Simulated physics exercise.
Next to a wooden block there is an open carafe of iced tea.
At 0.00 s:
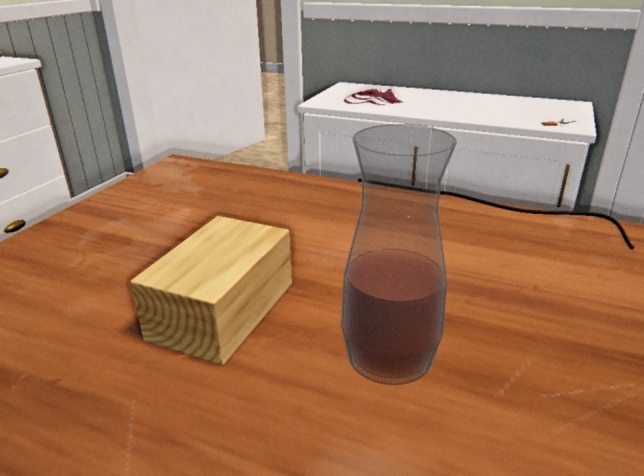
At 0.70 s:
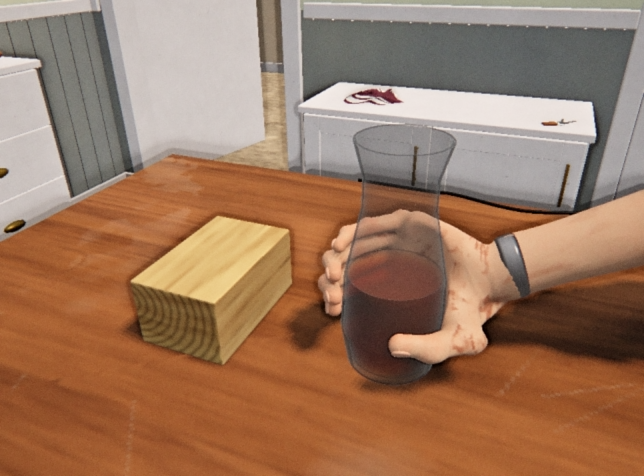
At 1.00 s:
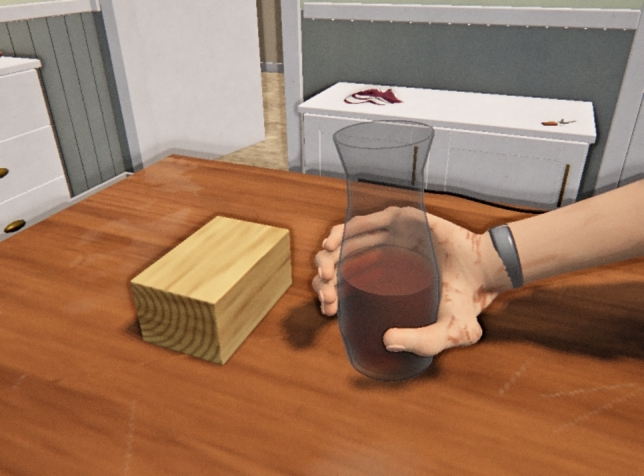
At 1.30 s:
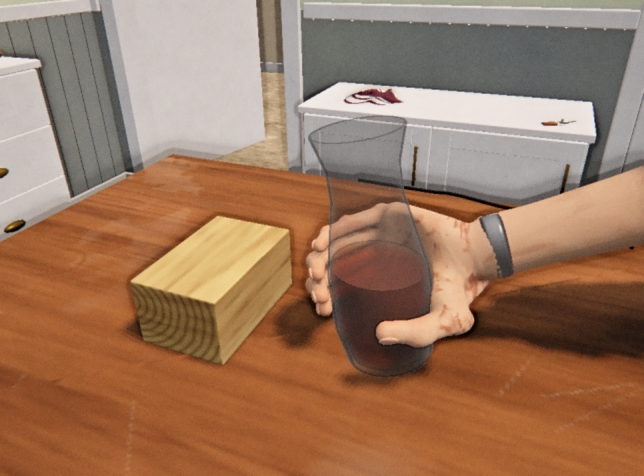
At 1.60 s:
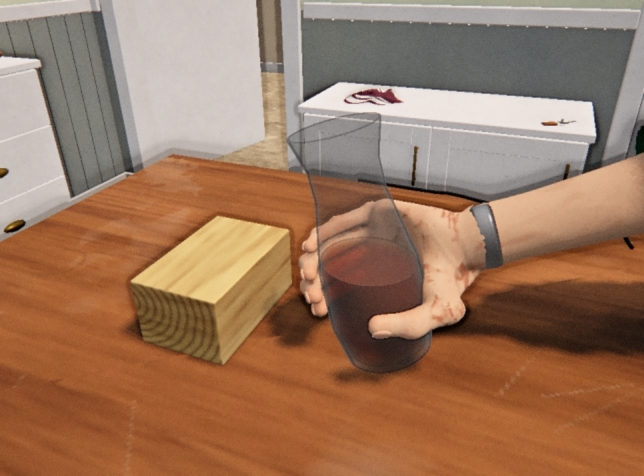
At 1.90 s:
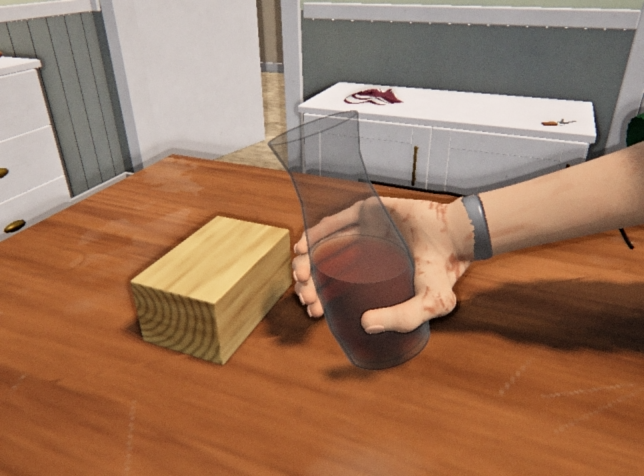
A glass carafe half full of dark red liquid being gripped by a hand and tilted left towards a wooden block.
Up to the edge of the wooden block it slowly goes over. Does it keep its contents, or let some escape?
The liquid remains inside.
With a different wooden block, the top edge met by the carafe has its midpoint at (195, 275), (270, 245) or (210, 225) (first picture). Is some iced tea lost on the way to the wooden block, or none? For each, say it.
Overflow, no loss, no loss.
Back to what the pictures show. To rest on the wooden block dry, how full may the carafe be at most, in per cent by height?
It can go up to around 75 per cent.
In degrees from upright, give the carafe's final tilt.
I'd say close to 55 degrees.
After 2.5 s, the carafe leans by about 35°; all is still inside.
After 3.1 s, the carafe leans by about 50°; all is still inside.
After 4.5 s, the carafe leans by about 55°, against the wooden block; all is still inside.
